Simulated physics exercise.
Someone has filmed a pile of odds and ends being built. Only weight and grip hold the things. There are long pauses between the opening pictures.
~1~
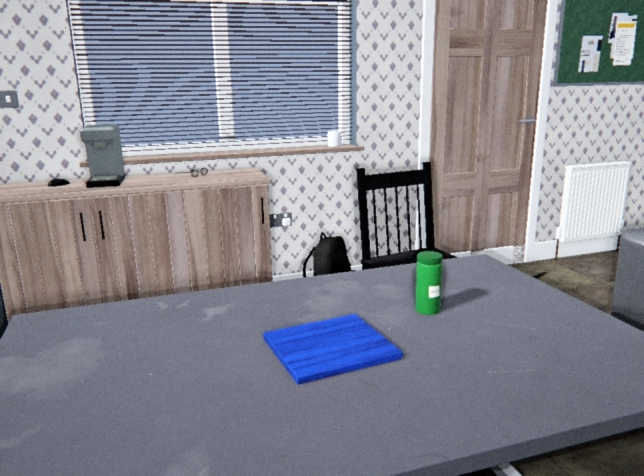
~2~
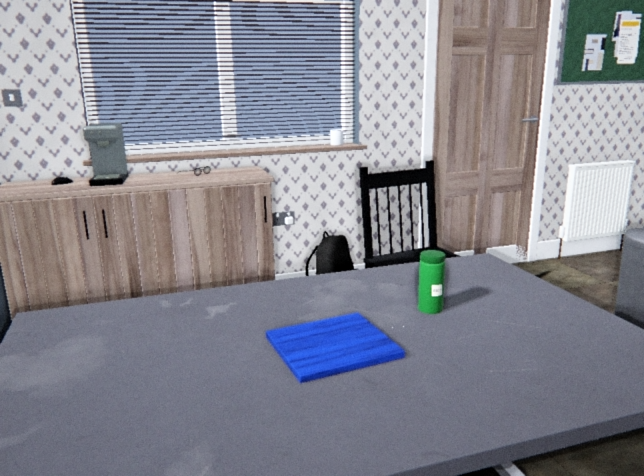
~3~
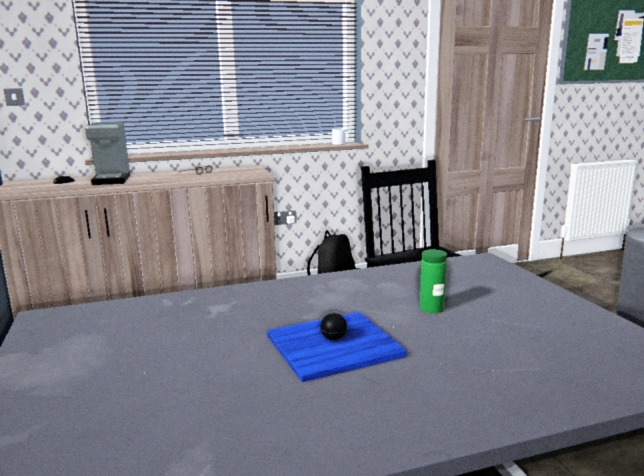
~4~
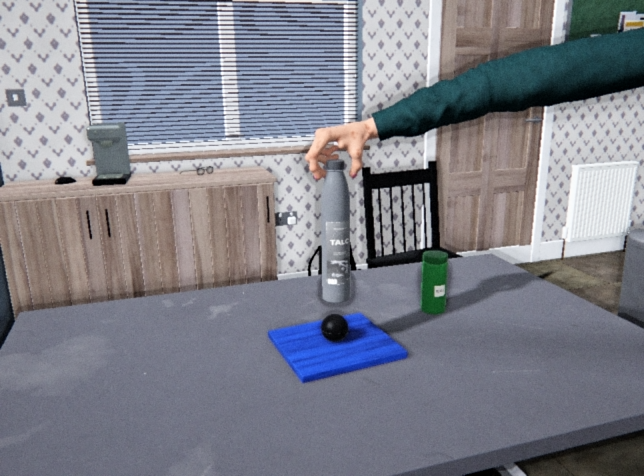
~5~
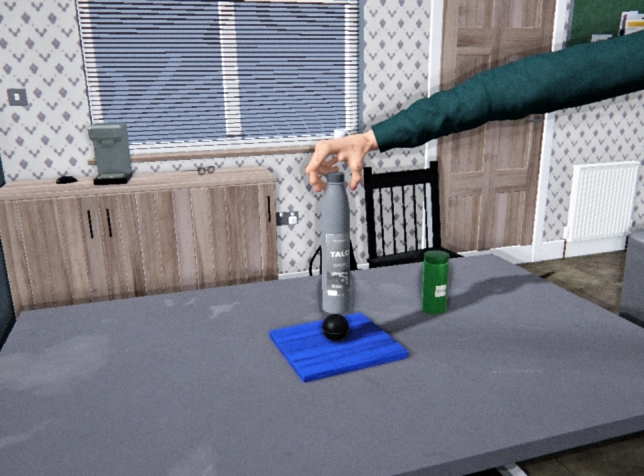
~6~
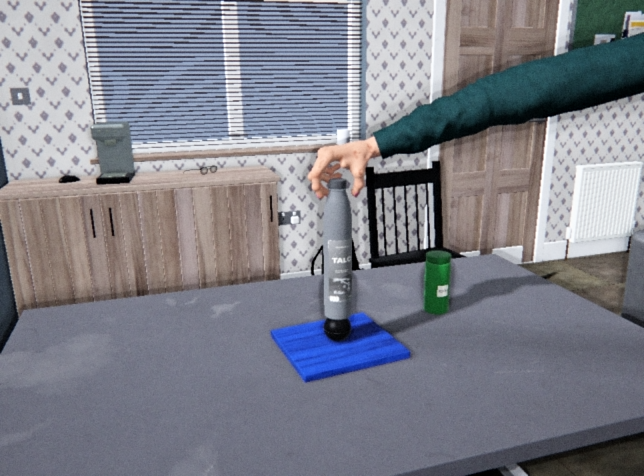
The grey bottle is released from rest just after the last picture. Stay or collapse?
Here the pile gives way.
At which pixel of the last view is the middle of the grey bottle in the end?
Around (409, 311).
Then, 0.70 s on from there, grey bottle turned 32° from how it was put near (370, 254).
Then, 0.90 s on from there, grey bottle now fallen.
Then, 1.60 s on from there, nothing new.
In the end, fallen, grey bottle; the other 3 unmoved. At the end, from the last picture's camera, grey bottle near (408, 311). The pile loses its balance.
